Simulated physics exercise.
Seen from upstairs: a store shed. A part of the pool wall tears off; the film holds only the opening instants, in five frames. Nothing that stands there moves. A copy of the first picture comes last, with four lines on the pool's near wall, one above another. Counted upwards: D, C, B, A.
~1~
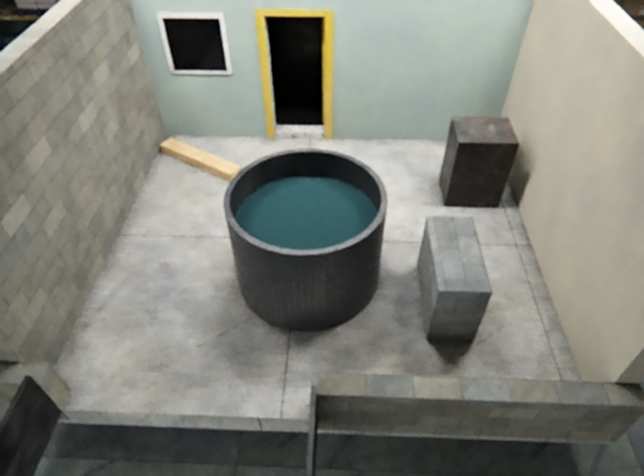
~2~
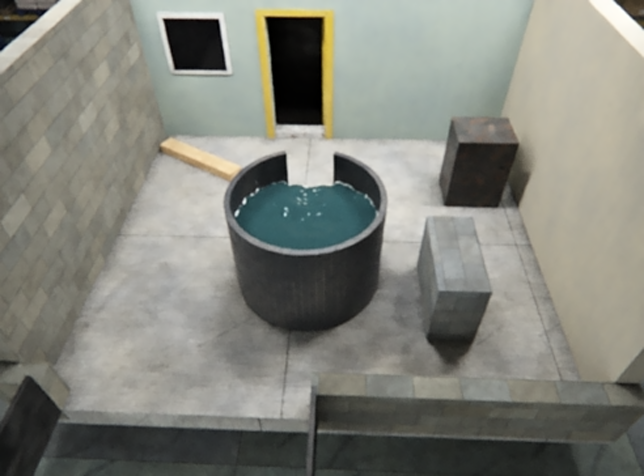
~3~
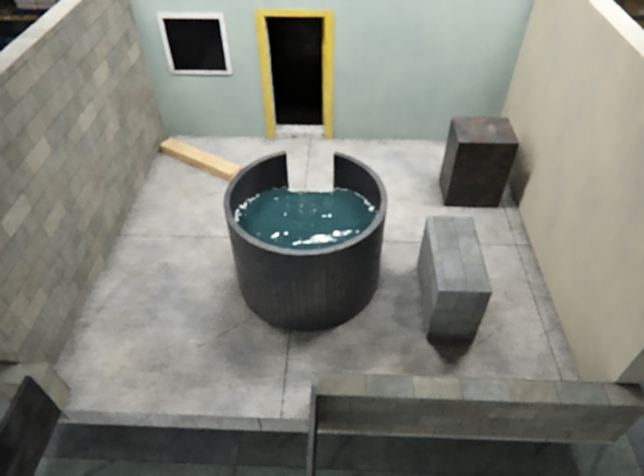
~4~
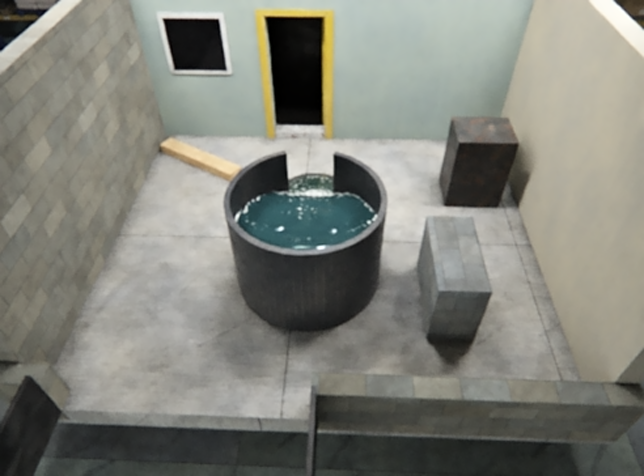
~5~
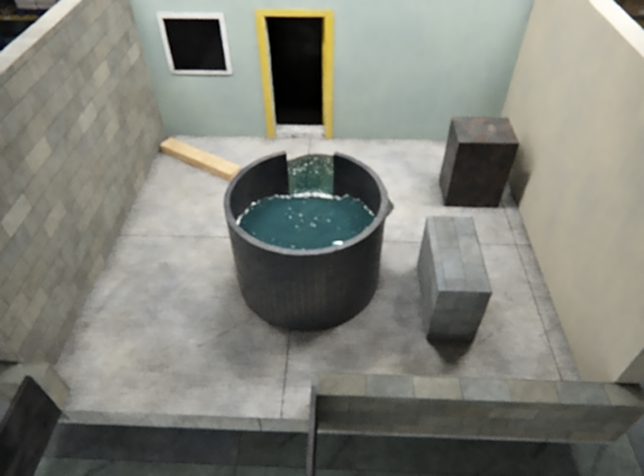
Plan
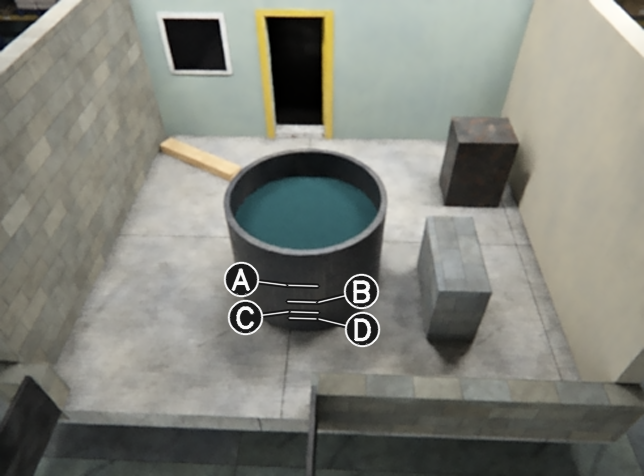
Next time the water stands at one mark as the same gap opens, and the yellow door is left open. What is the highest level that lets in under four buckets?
The limit is C.
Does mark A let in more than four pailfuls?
Yes, that goes wrong.
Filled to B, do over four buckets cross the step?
Yes.
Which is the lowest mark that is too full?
B.
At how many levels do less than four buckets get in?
Two of the four.
On the marked copy, A at (301, 285); B at (302, 301); C at (303, 312); D at (303, 318); from the bottom up D, C, B, A.
With A, dozens of bucketfuls pour in.
With B, about 9 bucketfuls get in.
With C, a bucket or two gets in.
With D, nothing gets over.
